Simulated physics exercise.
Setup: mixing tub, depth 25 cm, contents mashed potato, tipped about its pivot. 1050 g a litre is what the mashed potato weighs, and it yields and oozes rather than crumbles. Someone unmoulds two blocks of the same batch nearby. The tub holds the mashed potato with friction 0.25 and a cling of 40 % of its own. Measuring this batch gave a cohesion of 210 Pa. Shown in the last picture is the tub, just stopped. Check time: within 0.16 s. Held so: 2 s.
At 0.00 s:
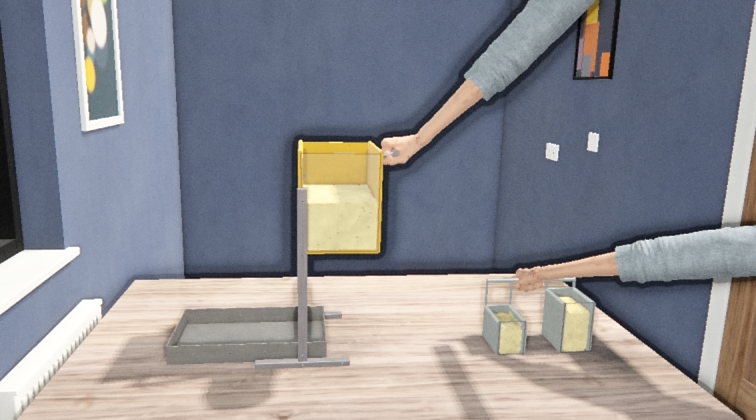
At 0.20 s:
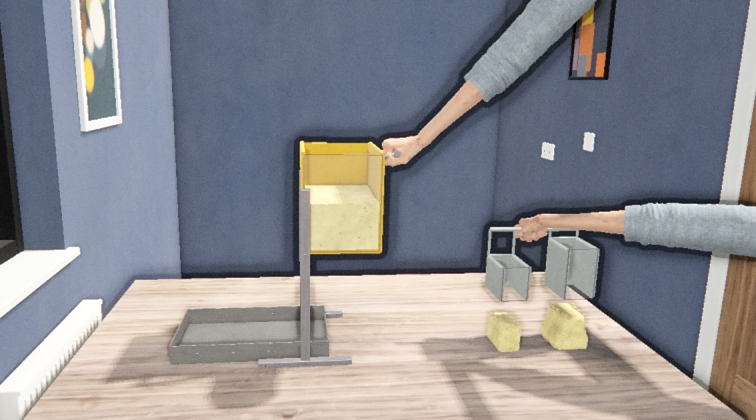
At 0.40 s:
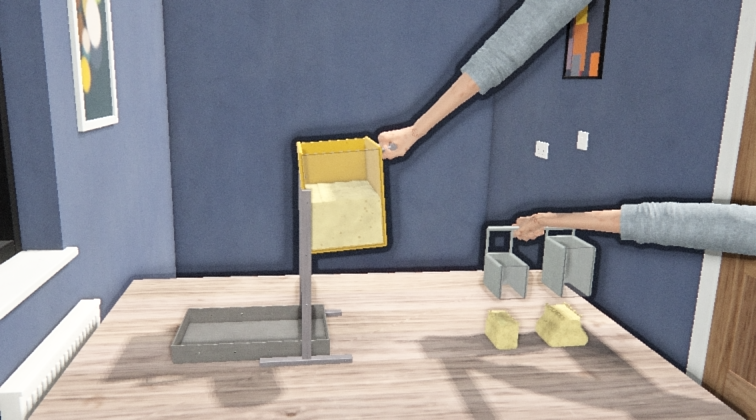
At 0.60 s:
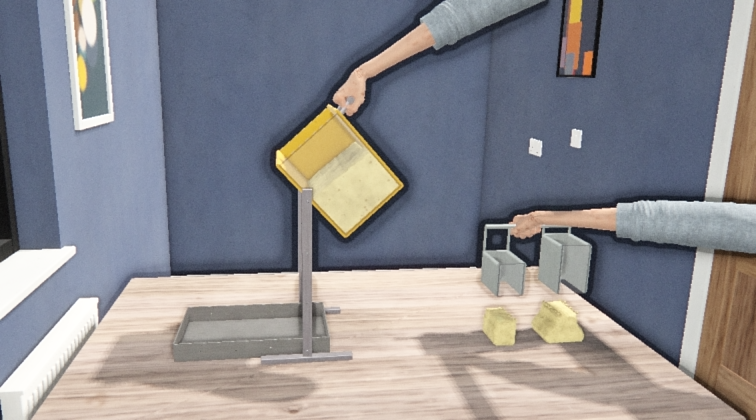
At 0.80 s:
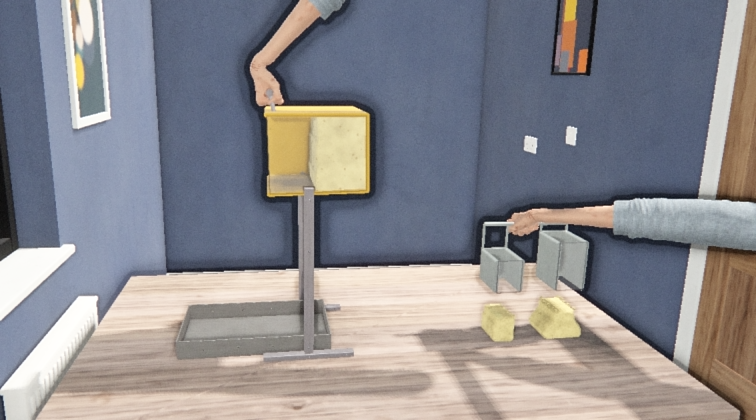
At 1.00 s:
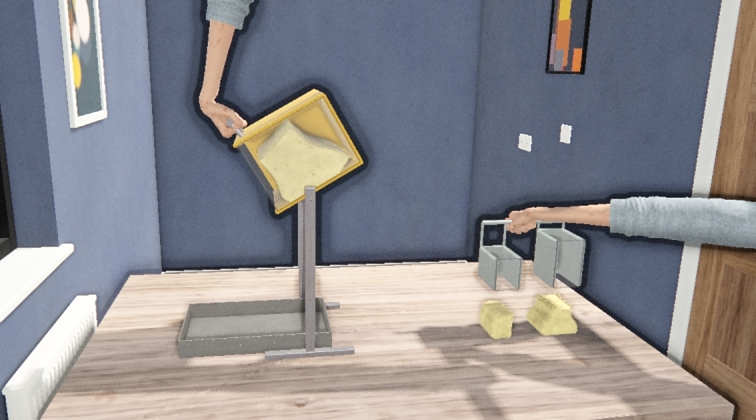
In the video, one hand lifts two small grey moulds off soft pale-yellow blocks, which slump slightly, while another swings a yellow tub of similar material leftward on its stand until its open side tilts downward above a grey tray.
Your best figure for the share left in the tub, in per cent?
I would say about 0 %.
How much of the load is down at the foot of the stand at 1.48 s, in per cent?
Near 100 per cent has got down by that time.
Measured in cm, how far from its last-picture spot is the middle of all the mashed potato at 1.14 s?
Something like 15 cm, I'd say.
By 1.14 s, the tub is at 121 degrees and holds 40 %.
By 1.31 s, the tub is at 121 degrees and holds 0 %.
By 1.48 s, the tub is at 121 degrees and holds 0 %.
By 1.65 s, the tub is at 121 degrees and holds 0 %.
By 3.00 s, at the end, the tub is at 121 degrees and holds 0 %.
